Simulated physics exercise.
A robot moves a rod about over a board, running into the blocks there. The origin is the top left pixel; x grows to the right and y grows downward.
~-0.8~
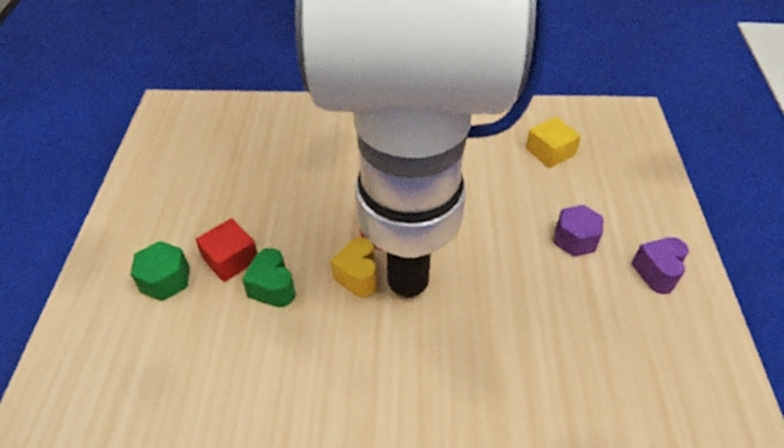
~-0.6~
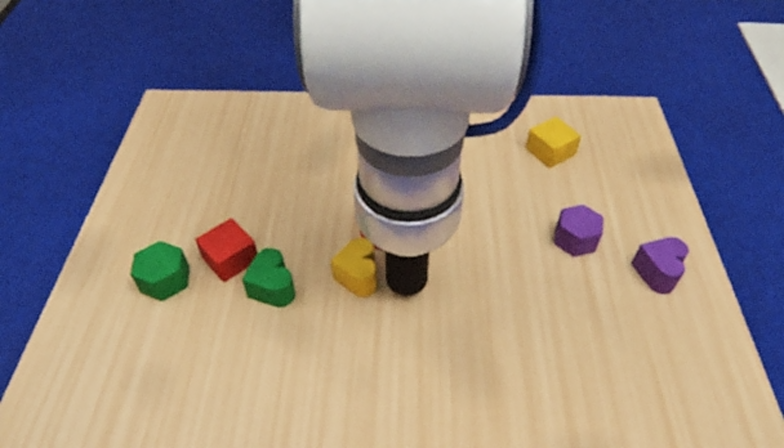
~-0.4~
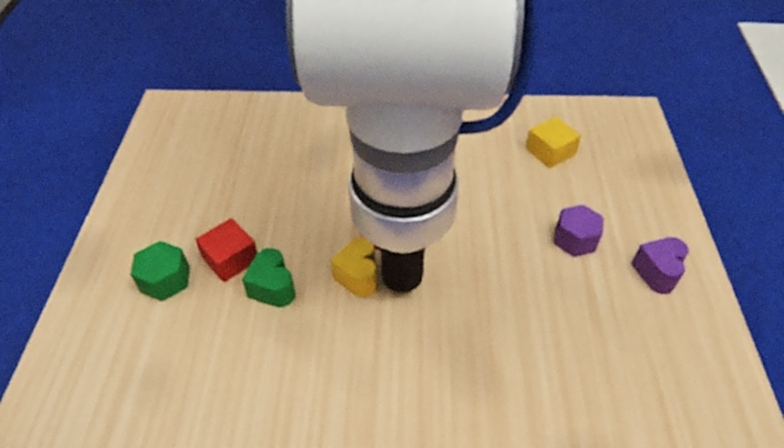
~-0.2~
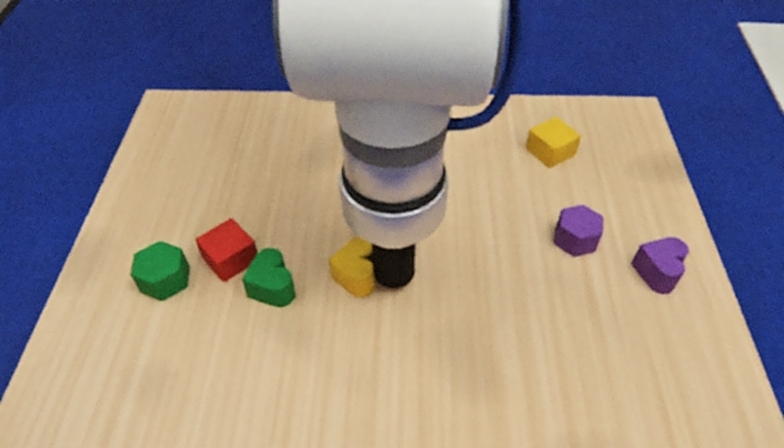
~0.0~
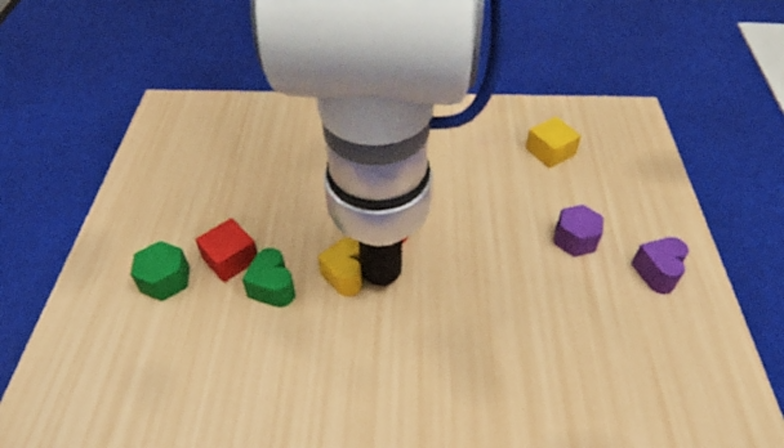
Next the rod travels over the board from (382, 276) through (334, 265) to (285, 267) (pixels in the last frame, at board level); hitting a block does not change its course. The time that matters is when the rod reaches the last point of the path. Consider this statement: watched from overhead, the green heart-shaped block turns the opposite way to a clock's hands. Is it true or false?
Answer: True.
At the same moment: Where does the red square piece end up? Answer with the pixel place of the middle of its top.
By then it is at (205, 234).
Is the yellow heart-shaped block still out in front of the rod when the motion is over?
Yes, that is what happens.
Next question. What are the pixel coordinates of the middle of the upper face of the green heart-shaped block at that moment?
The point I'd pick in the picture is (236, 282).
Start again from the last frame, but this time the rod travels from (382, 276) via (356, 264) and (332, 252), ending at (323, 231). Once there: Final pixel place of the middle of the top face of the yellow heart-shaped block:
I'd place it at (291, 240), taking the centre of its top.
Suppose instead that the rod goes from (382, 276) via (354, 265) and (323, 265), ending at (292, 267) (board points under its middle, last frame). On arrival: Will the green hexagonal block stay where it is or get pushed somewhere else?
The push misses it.
What follows on the original path. Halfway along, rod (333, 259); yellow heart-shaped block (295, 246).
At the end, rod (283, 260); red square piece (205, 234); green heart-shaped block (236, 282), turned 55° anticlockwise; yellow heart-shaped block (243, 247); red round block unmoved.
